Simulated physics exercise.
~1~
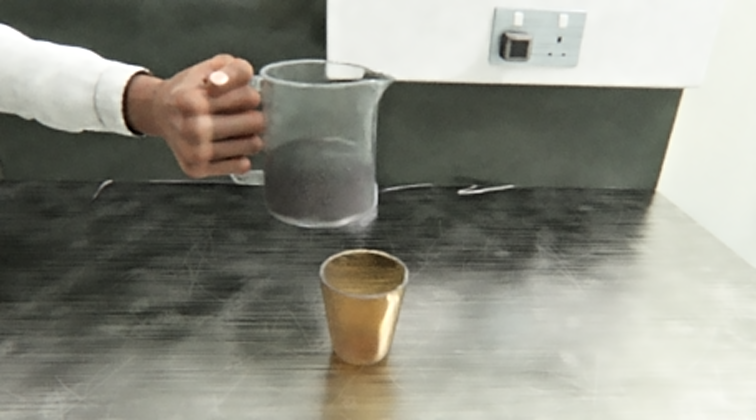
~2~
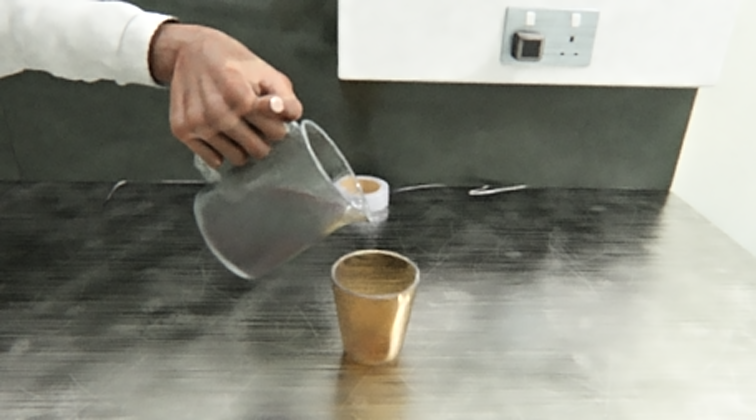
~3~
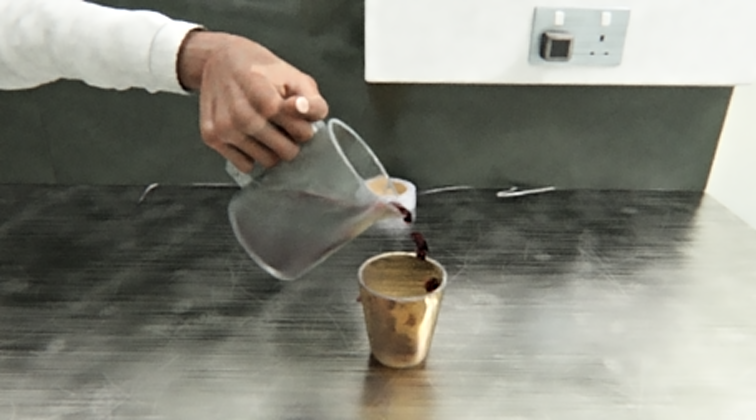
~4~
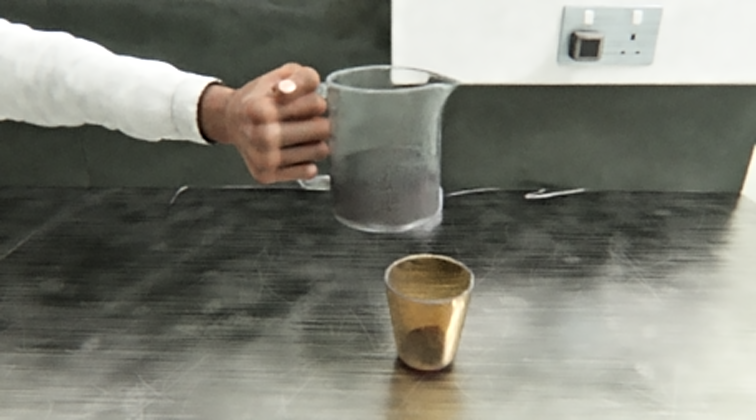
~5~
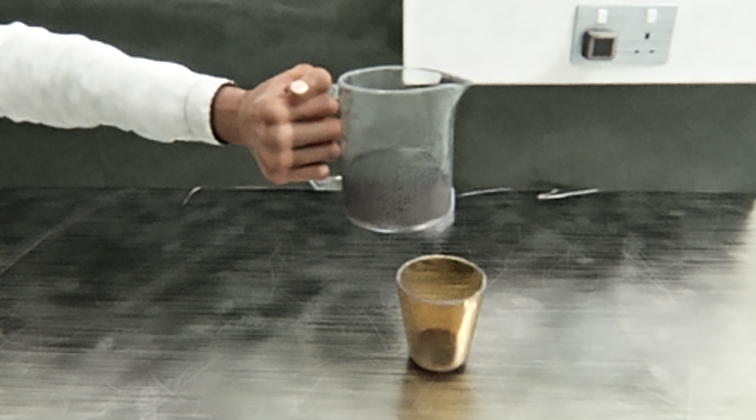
A hand tilted a clear jug of dark liquid to the right over a small empty drinking glass, and a little of the liquid spilled into it before the hand brought the jug upright again, leaving some in the bottom of the glass.
